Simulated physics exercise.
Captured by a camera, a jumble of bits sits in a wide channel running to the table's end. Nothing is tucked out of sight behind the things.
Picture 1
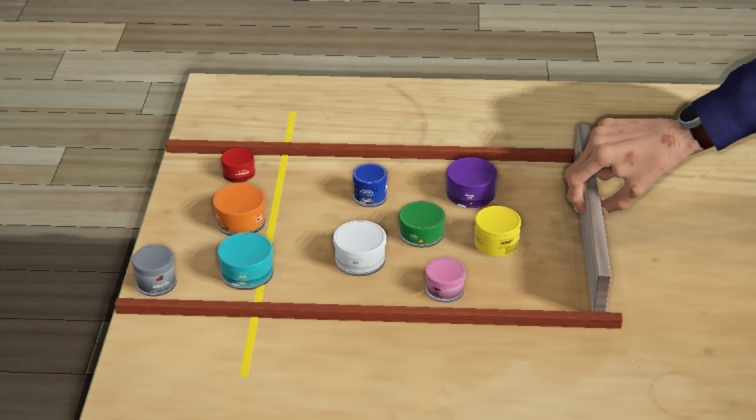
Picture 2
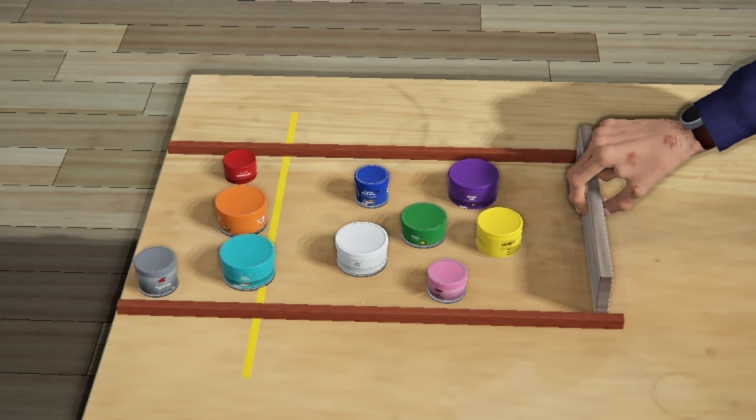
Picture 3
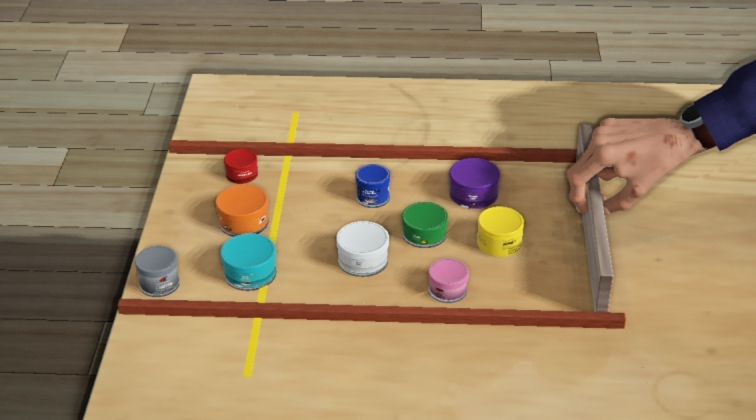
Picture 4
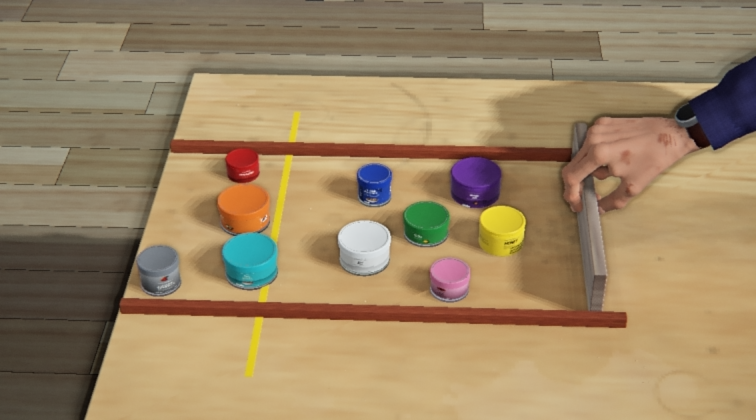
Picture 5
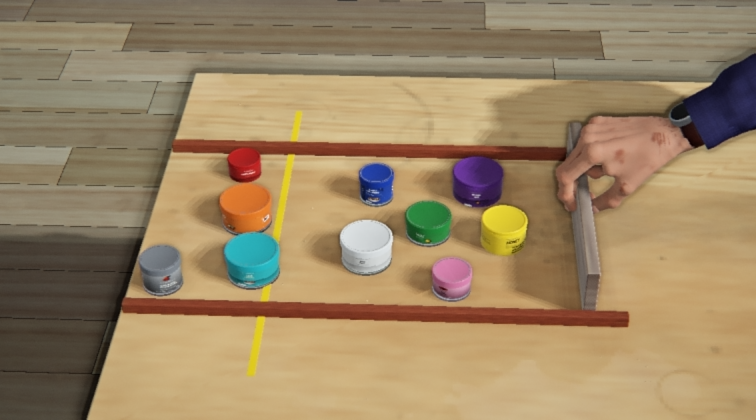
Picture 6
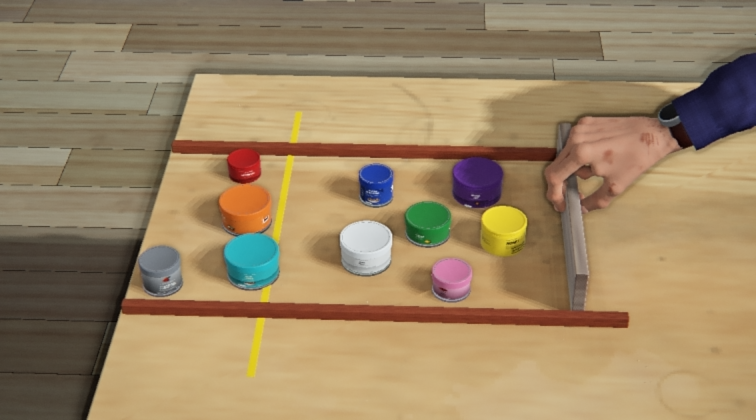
In this clip, colourful small pots sit between two reddish-brown rails on a wooden table marked with a yellow line, while a hand at the right holds a board upright, then slides it slightly left toward them without touching any.
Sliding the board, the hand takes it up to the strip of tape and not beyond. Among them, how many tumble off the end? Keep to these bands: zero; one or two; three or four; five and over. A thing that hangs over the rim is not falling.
That gives zero.
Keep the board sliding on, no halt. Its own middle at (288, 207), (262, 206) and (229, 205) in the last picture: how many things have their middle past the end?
Respectively 0, 0 and 2.
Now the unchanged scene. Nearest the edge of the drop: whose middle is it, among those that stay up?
Grey pot.
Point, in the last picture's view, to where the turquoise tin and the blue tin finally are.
Final centres, first then second: (197, 272), (220, 176).
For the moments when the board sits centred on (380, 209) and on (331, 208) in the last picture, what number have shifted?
Counts: 6, 8.
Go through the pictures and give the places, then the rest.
The first frame shows grey pot (155, 271); red tub (238, 166); orange tin (240, 210); board (591, 215); tape (272, 227).
The second frame shows red tub (240, 167); blue tin (372, 187).
The third frame shows orange tin (243, 211); green tin (425, 225).
The fourth frame shows grey pot (159, 271); pink tin (450, 280).
The fifth frame shows red tub (245, 165); yellow tub (504, 231).
The sixth frame shows grey pot (161, 271); red tub (244, 166); orange tin (246, 211); board (571, 213); tape (278, 227).
Soon after, none off yet; grey pot at rest near (161, 271); red tub at rest near (244, 166); orange tin at rest near (246, 211).
In the end, the number that fall off is zero.
